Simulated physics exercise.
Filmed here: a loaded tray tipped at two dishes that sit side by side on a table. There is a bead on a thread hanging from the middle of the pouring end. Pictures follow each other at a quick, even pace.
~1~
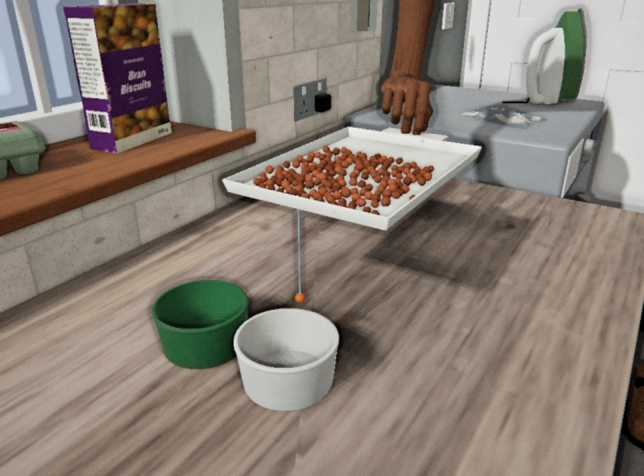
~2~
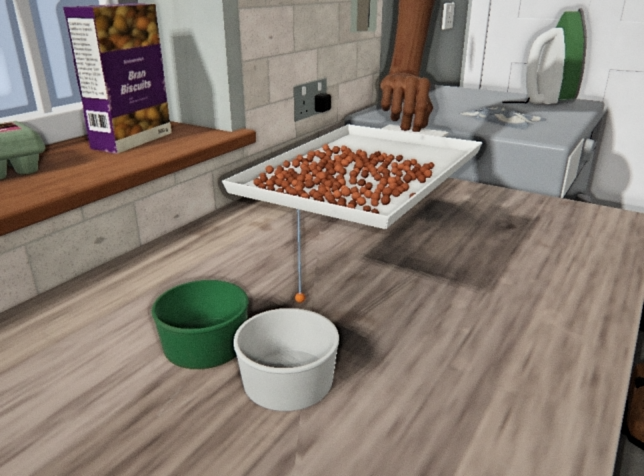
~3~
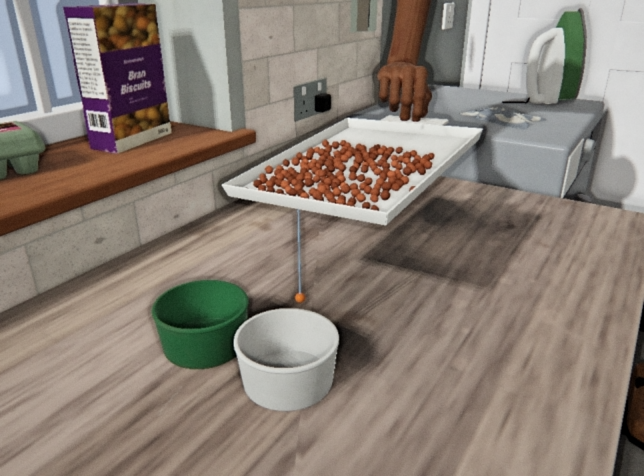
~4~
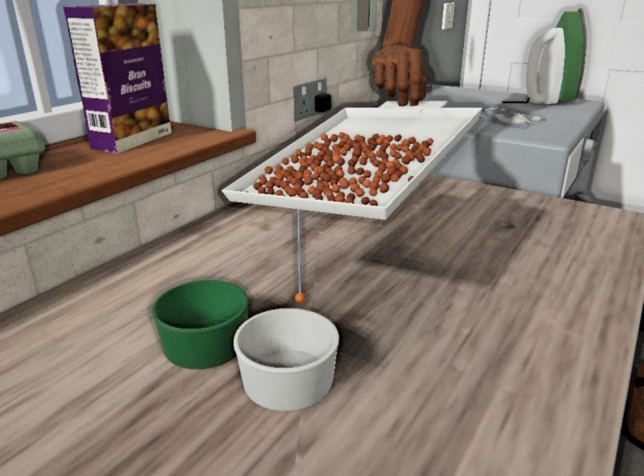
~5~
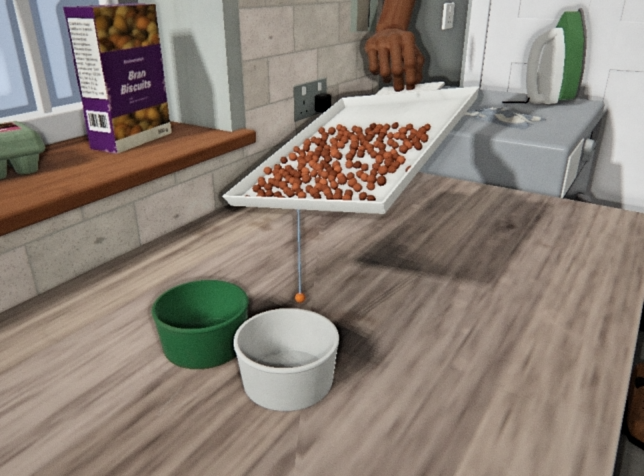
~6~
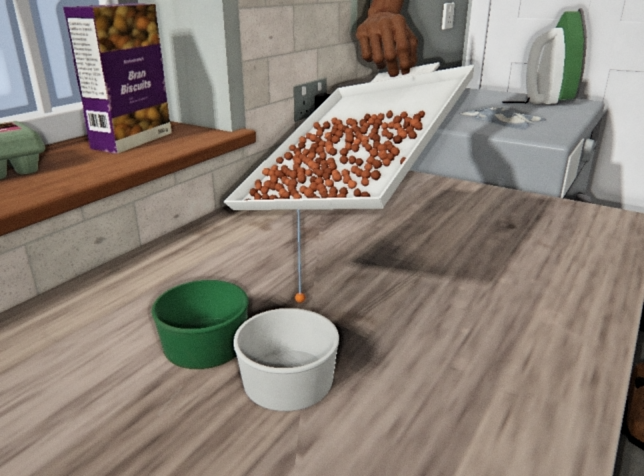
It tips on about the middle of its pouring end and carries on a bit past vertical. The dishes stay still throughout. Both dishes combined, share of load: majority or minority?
Minority.
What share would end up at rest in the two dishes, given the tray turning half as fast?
Result: About 40 per cent.
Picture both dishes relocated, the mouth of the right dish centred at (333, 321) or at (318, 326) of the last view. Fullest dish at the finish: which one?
Result, try one: The left of the two; try two: The left of the two.
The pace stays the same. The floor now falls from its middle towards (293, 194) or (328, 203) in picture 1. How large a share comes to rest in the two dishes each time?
80 % and 50 %, roughly.
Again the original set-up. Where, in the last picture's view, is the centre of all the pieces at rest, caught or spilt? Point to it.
Once nothing moves, the middle sits near (250, 322).
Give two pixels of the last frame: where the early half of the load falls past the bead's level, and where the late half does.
I'd say close to (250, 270) at first and close to (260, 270) later on.
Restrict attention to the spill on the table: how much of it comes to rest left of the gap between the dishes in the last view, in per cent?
About 30 per cent.
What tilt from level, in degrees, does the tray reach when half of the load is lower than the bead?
Somewhere around 100 degrees.
Just after the last frame, tray tipped steeply; almost all on the tray; just a few in the left dish; just a few in the air.
A moment on, tray tipped past a quarter turn; roughly a quarter on the tray; just a few in the right dish; roughly a quarter in the left dish; roughly a third outside both; roughly a third in the air.
Further on, tray tipped past a quarter turn; just a few in the right dish; roughly a quarter in the left dish; roughly two thirds outside both.
When it is over, tray tipped past a quarter turn; just a few in the right dish; roughly a quarter in the left dish; roughly two thirds outside both.
